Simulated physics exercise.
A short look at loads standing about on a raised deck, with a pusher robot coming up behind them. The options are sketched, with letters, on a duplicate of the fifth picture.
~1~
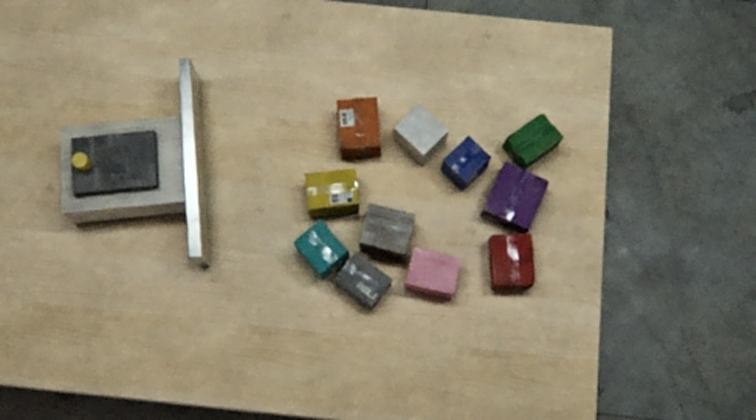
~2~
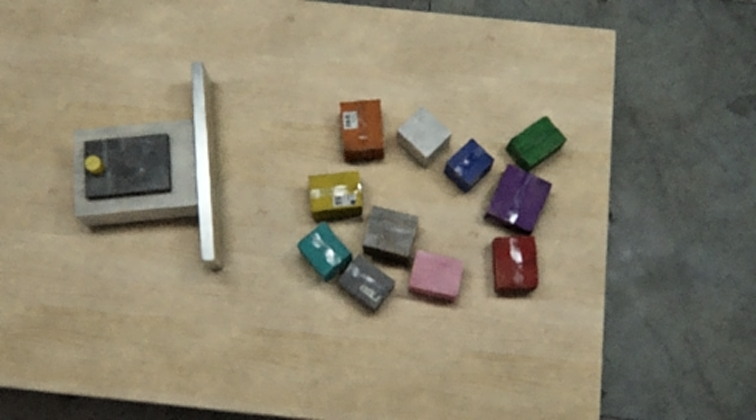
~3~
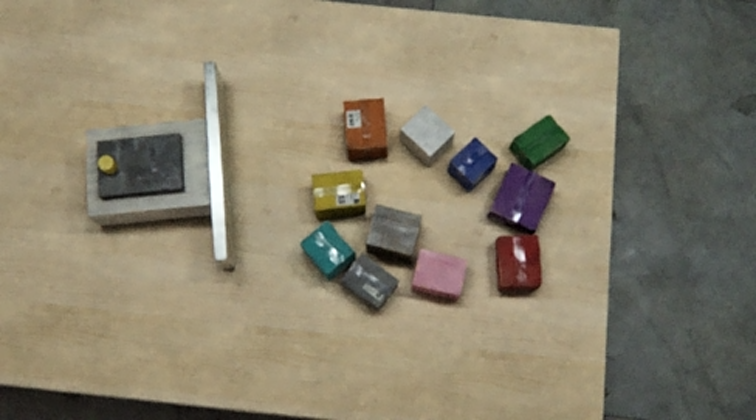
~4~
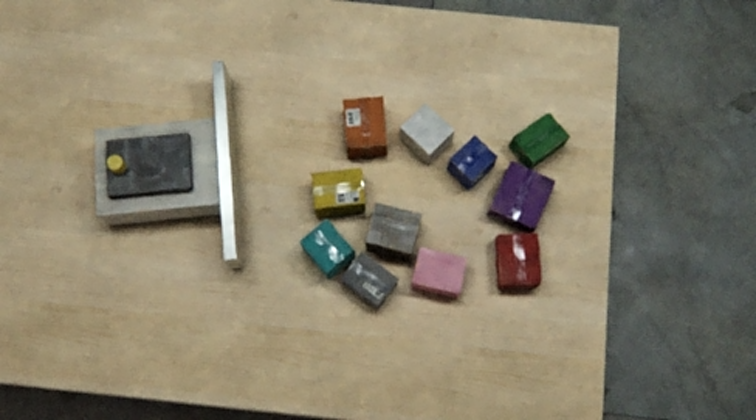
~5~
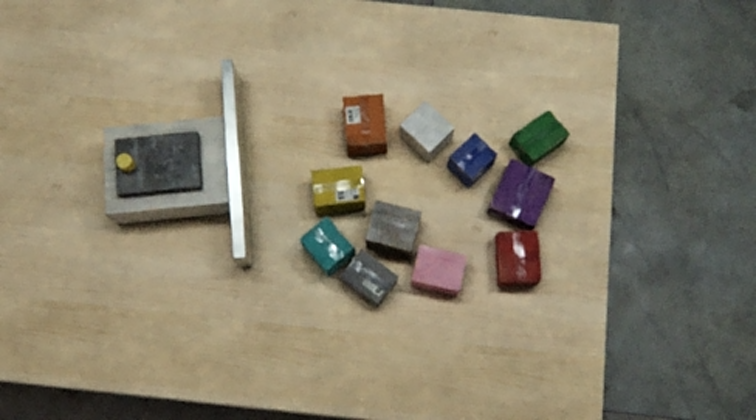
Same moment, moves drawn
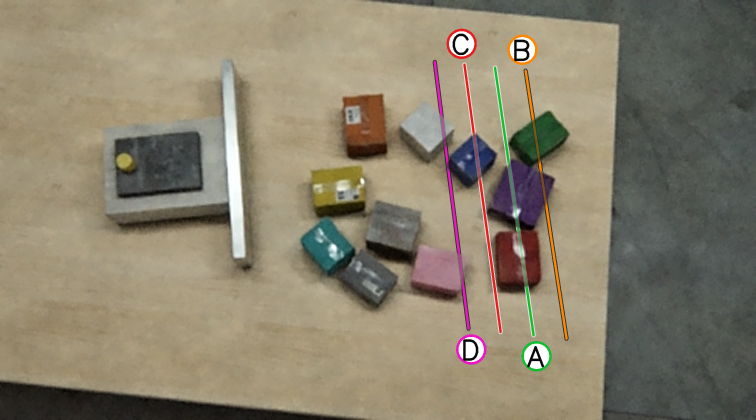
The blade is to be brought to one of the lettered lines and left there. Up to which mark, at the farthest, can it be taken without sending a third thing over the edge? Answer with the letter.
It can go as far as A.
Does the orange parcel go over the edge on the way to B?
No.
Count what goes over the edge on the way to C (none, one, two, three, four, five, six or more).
By then, none.
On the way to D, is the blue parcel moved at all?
By then, yes.
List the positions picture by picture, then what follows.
The first frame shows yellow parcel (333, 193); pink crate (433, 273); orange parcel (359, 128).
The second frame shows robot (134, 165); grey parcel (367, 284).
The third frame shows robot (147, 165); blue parcel (472, 165).
The fourth frame shows robot (156, 164); white crate (427, 134).
The fifth frame shows robot (165, 163); turquoise box (328, 247); purple box (521, 196); yellow parcel (339, 190).
On the marked copy, A at (514, 197); B at (545, 200); C at (482, 194); D at (451, 191).
Taking A. A third of the way, robot (266, 173); grey parcel (386, 293); pink crate (445, 273).
Two thirds of the way, robot (366, 183); red box (549, 272); purple box (529, 193).
When it is over, robot (447, 191); red box over the edge; purple box (602, 197); one fallen.
As for the rest, B drops four; C is within the limit but short; D is within the limit but short.
